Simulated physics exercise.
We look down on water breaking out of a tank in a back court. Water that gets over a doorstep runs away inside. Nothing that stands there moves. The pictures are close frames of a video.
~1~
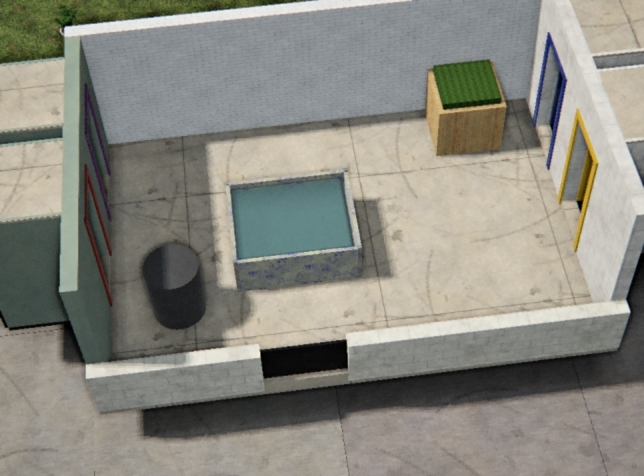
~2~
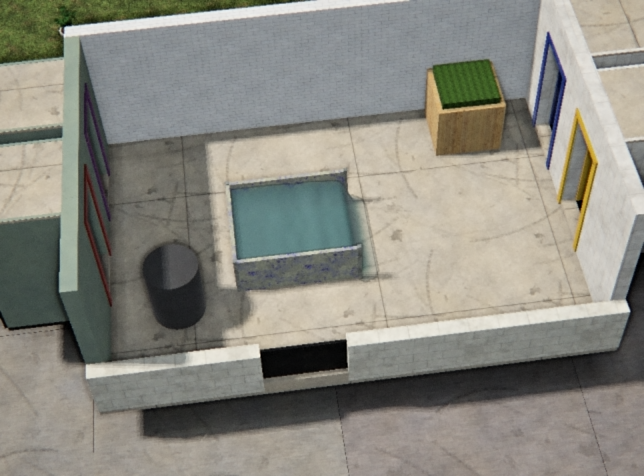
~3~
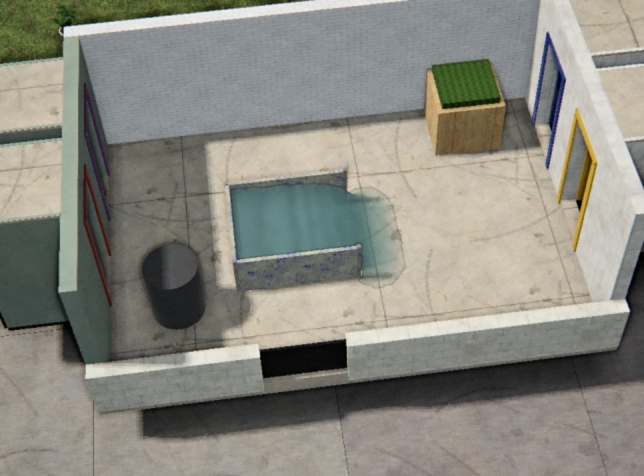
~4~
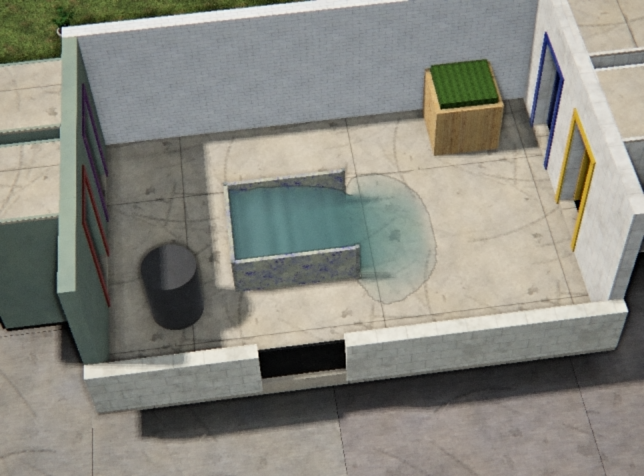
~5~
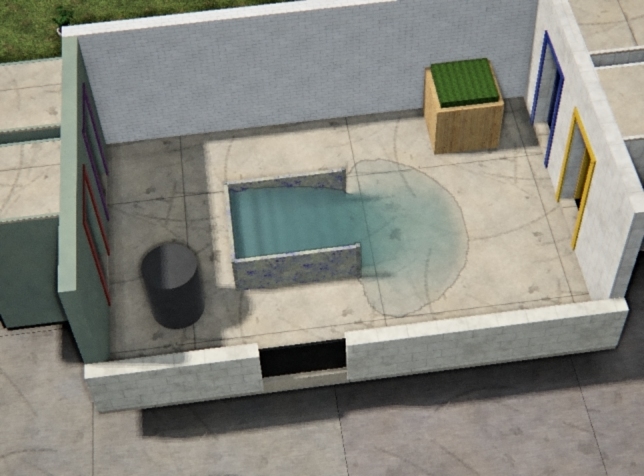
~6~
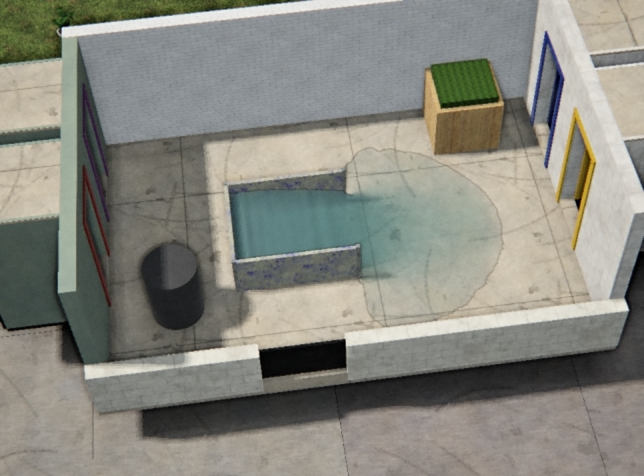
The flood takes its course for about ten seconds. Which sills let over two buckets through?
The yellow door lets in a lot; the red door admits no more than that; the blue door lets in a lot; the purple door admits no more than that.
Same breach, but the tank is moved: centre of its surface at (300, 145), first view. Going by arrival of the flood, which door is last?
Last comes the door marked red.
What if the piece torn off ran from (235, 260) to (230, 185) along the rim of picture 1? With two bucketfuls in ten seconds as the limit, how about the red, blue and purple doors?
Then: The red one lets more in; the blue one stays under; the purple one is over.
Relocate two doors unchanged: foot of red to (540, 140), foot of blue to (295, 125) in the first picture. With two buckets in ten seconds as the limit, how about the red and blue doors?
My reading: Red door goes over, blue door takes less.
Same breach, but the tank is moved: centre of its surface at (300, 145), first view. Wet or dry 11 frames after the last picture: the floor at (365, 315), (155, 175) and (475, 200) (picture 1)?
As listed: Not flooded, no water, under water.
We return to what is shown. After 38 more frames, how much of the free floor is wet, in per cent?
Roughly 60 per cent.
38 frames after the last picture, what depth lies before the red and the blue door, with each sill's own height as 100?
Roughly 0 per cent, then 110 per cent.
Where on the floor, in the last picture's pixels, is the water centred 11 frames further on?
Close to (423, 235).
A moment on, water covers 40 % of the floor; the yellow door over two buckets in, the red door not reached, the blue door wet at the sill, nothing in, the purple door not reached.
Next, water covers 45 % of the floor; the yellow door far over two buckets in, the red door not reached, the blue door over two buckets in, the purple door not reached.
Then, water covers 50 % of the floor; the yellow door far over two buckets in, the red door not reached, the blue door far over two buckets in, the purple door not reached.
Later, water covers 60 % of the floor; the yellow door far over two buckets in, the red door not reached, the blue door far over two buckets in, the purple door not reached.
In the end, water covers 95 % of the floor; the yellow door far over two buckets in, the red door wet at the sill, nothing in, the blue door far over two buckets in, the purple door wet at the sill, nothing in.
